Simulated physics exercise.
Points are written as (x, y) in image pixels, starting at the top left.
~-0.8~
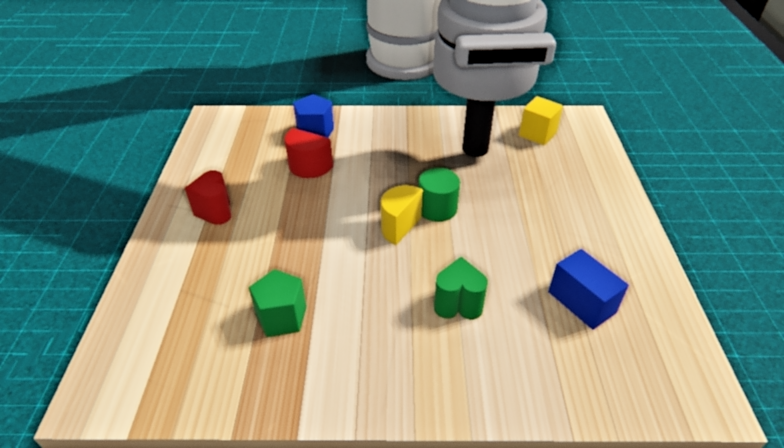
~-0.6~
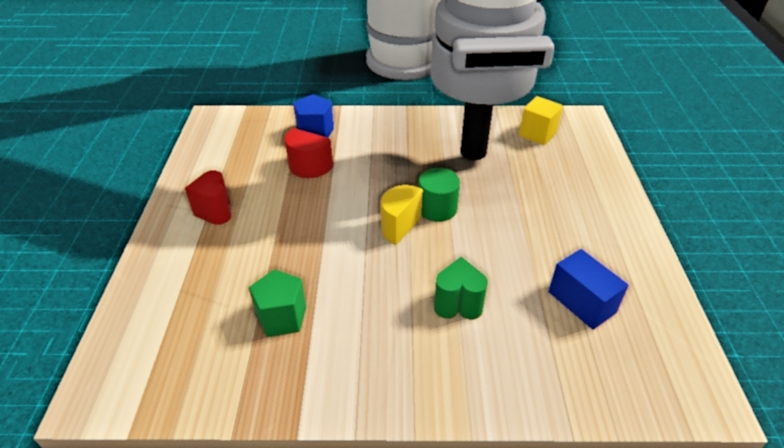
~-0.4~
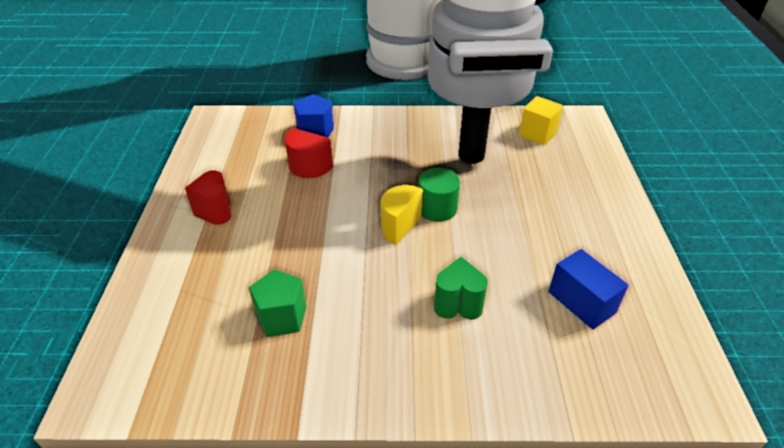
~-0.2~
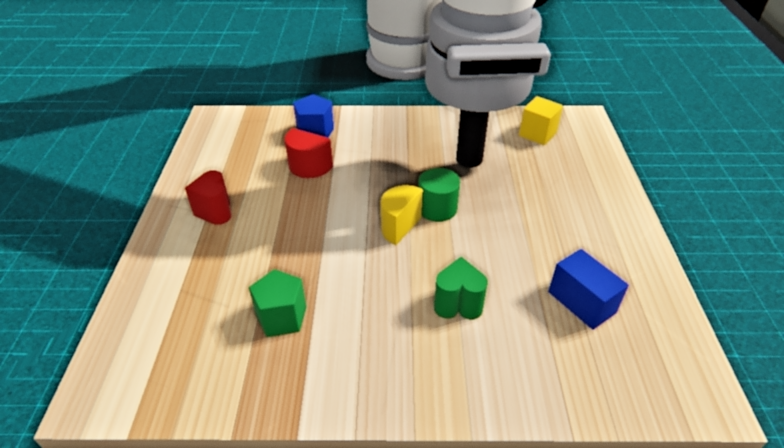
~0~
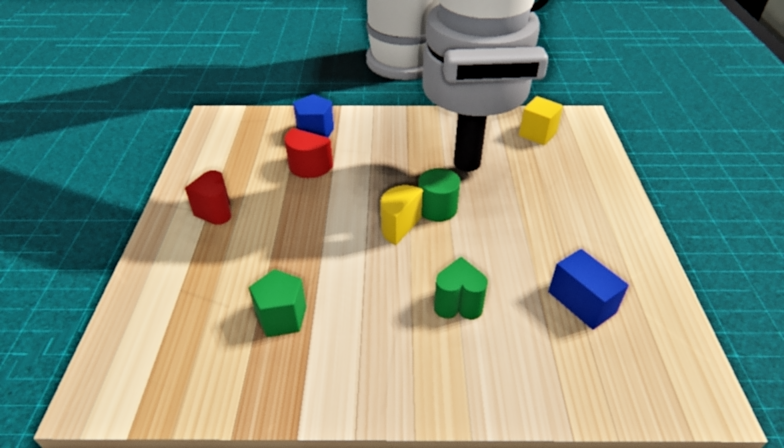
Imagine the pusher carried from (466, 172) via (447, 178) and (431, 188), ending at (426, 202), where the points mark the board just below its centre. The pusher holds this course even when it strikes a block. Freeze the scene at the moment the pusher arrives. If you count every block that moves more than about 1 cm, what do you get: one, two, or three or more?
In total, one block gets moved by over 1 cm.
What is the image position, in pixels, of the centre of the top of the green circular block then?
By then it is at (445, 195).
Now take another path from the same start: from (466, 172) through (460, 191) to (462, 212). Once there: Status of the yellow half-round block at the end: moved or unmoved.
That block ends up displaced.
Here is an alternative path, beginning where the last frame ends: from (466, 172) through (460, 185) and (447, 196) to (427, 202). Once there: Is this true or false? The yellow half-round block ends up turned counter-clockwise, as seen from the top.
This is false.
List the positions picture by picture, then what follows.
In the first picture, pusher's lower end at (475, 150); yellow half-round block at (399, 198); green circular block at (440, 180).
In the second picture, pusher at (473, 153); blocks still.
In the third picture, pusher at (471, 156); blocks still.
In the fourth picture, pusher at (469, 160); blocks still.
In the fifth picture, pusher at (467, 164); yellow half-round block at (399, 198); green circular block at (440, 180).
What follows on the original path. Halfway along, pusher at (438, 174); nothing pushed yet.
At the end, pusher at (427, 194); yellow half-round block at (397, 200); green circular block at (445, 195).
